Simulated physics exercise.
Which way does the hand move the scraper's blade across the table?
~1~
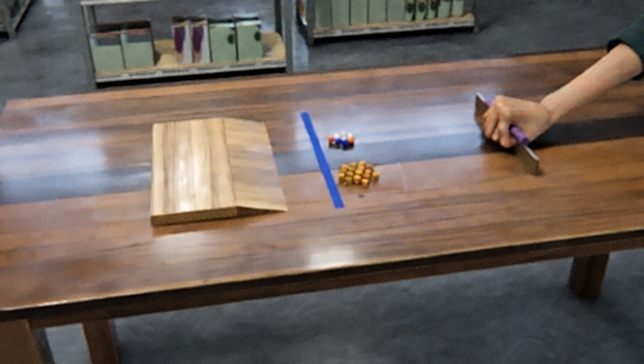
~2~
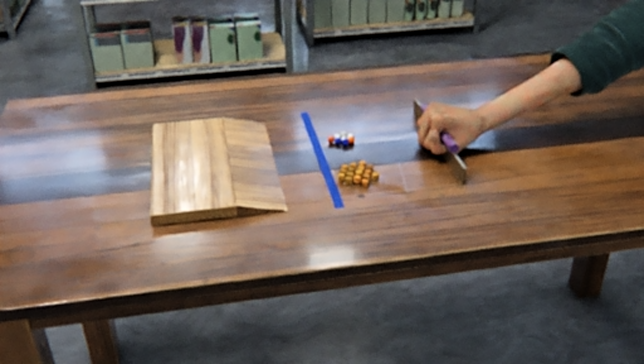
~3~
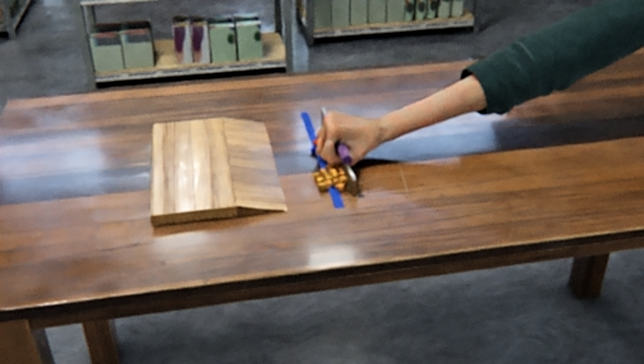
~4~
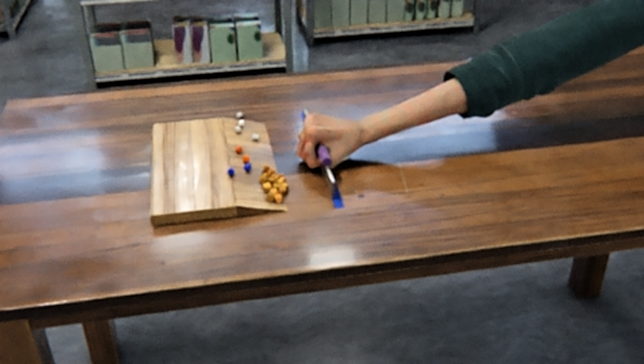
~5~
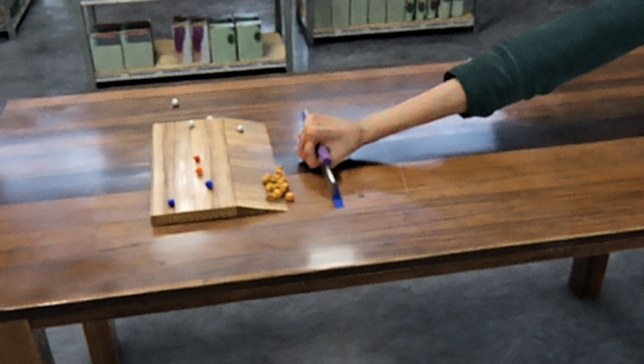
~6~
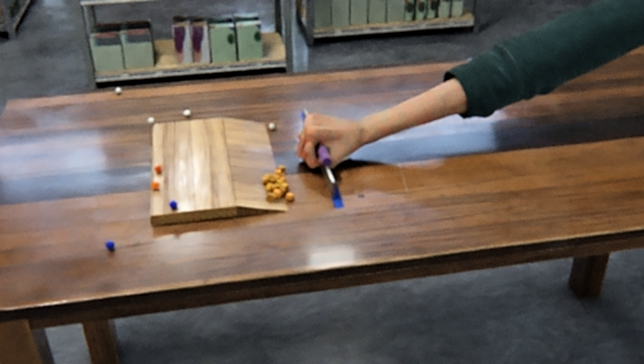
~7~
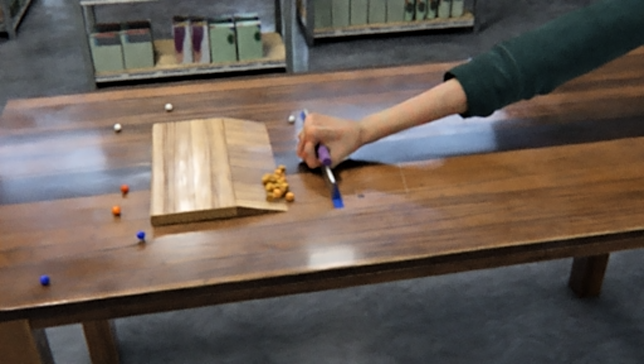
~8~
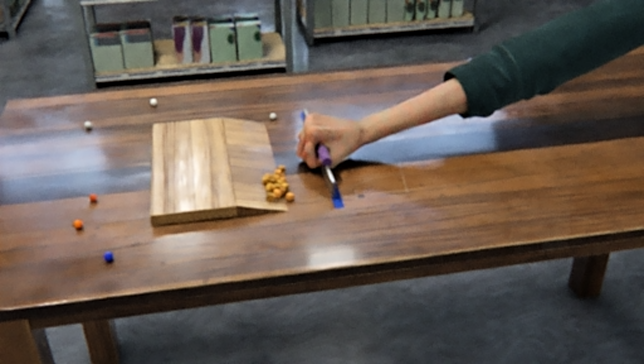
The blade moves to the left, toward the blue tape and the wooden wedge.
